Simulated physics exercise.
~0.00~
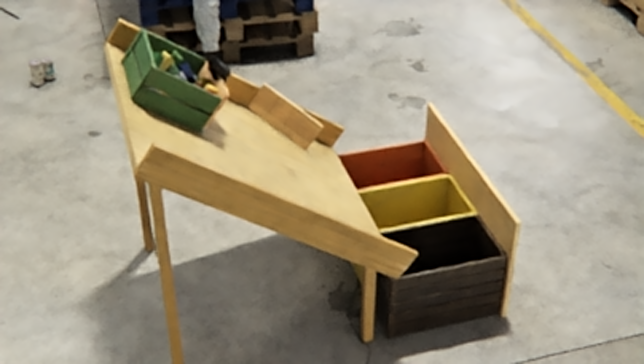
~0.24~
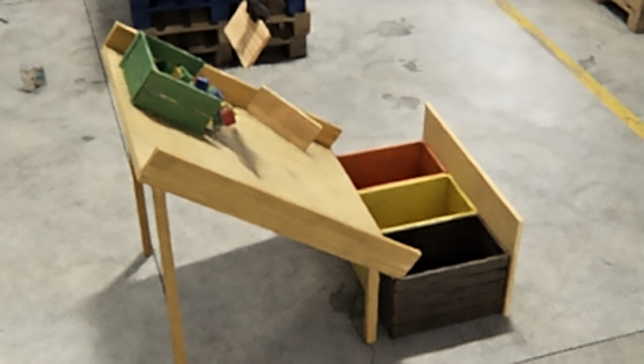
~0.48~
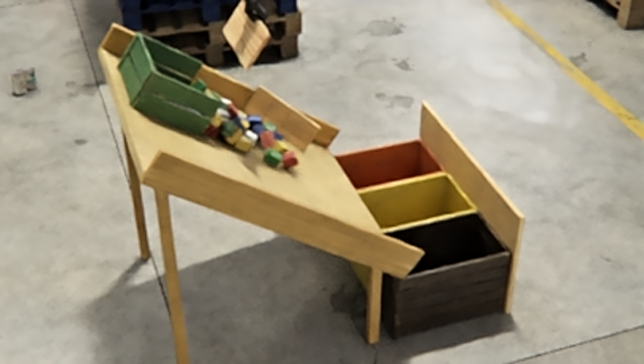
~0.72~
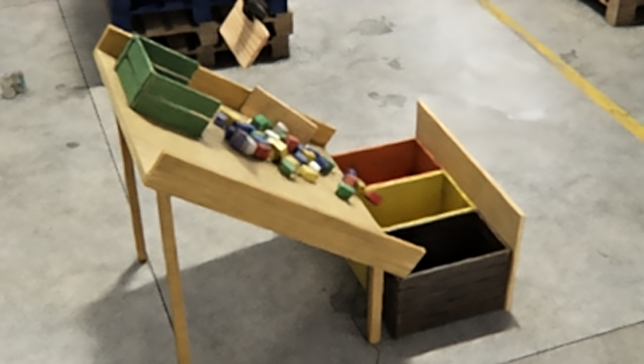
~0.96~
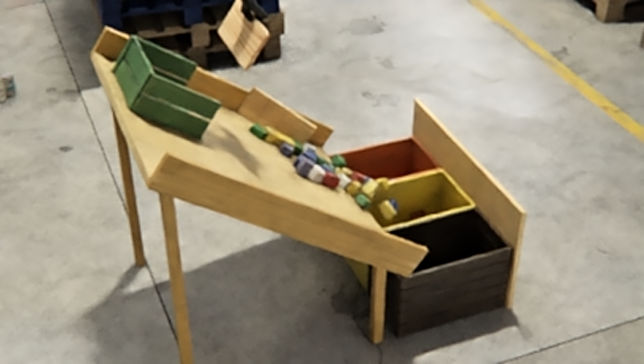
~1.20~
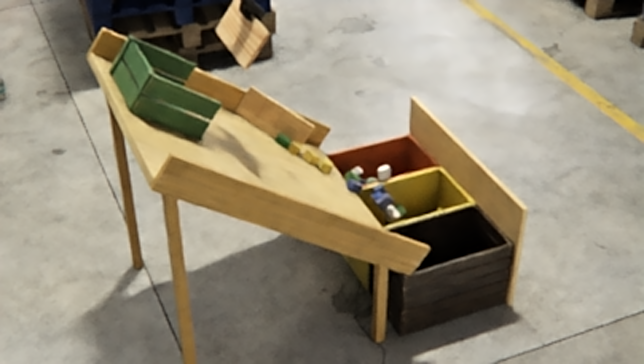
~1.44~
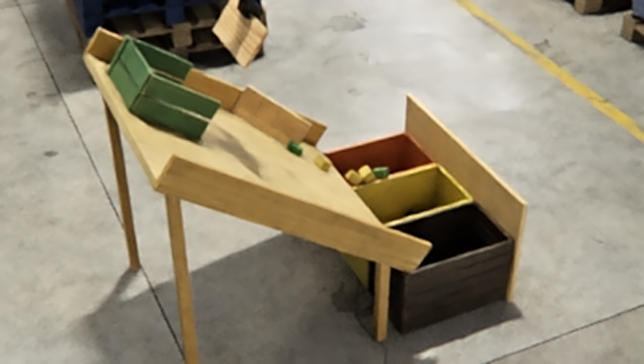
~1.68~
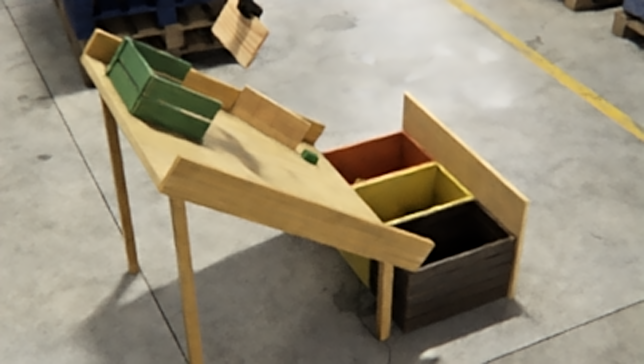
On a concrete warehouse floor, toy bricks spill from a green box down a sloping table into orange and yellow bins.
